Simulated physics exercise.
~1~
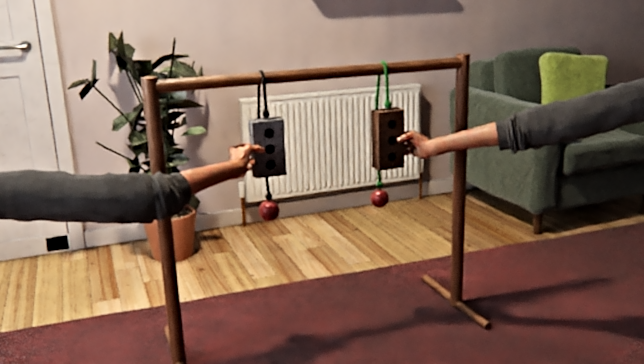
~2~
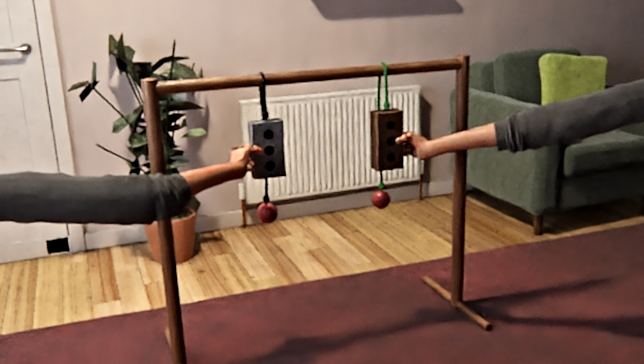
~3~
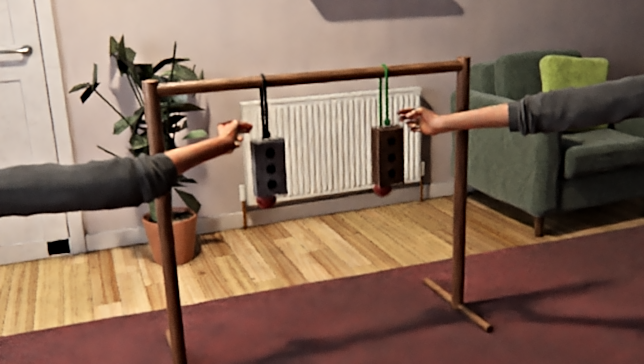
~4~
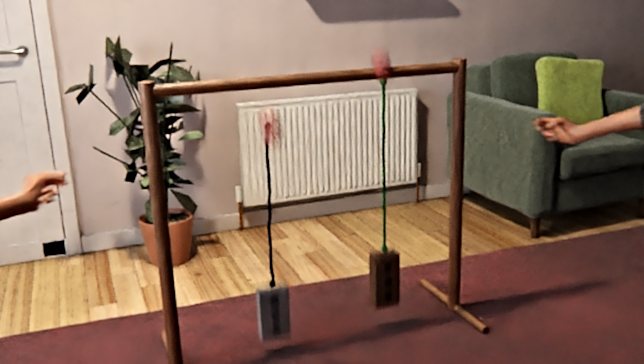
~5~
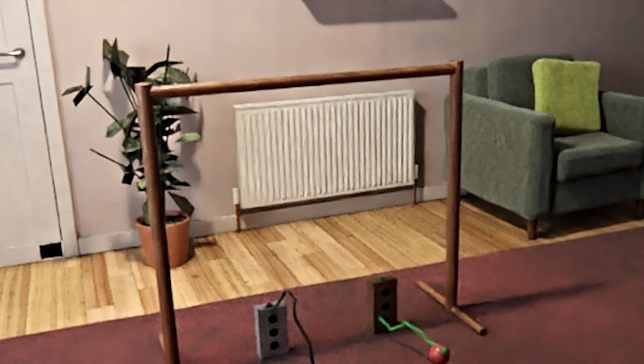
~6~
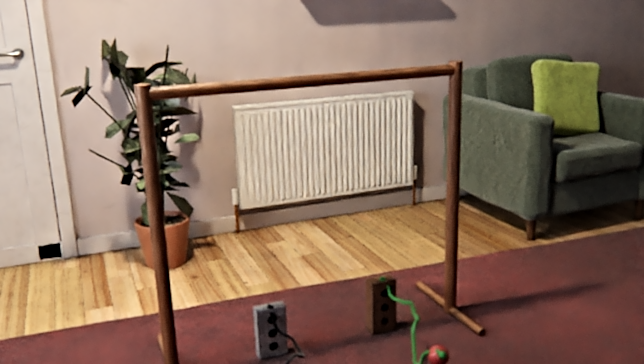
In a living room, two hands hold a grey block and a brown block on cords looped over a wooden rail, with red apples as counterweights, then let go and withdraw; both blocks drop, the apples fly upward, and everything ends below, with the rail bare.
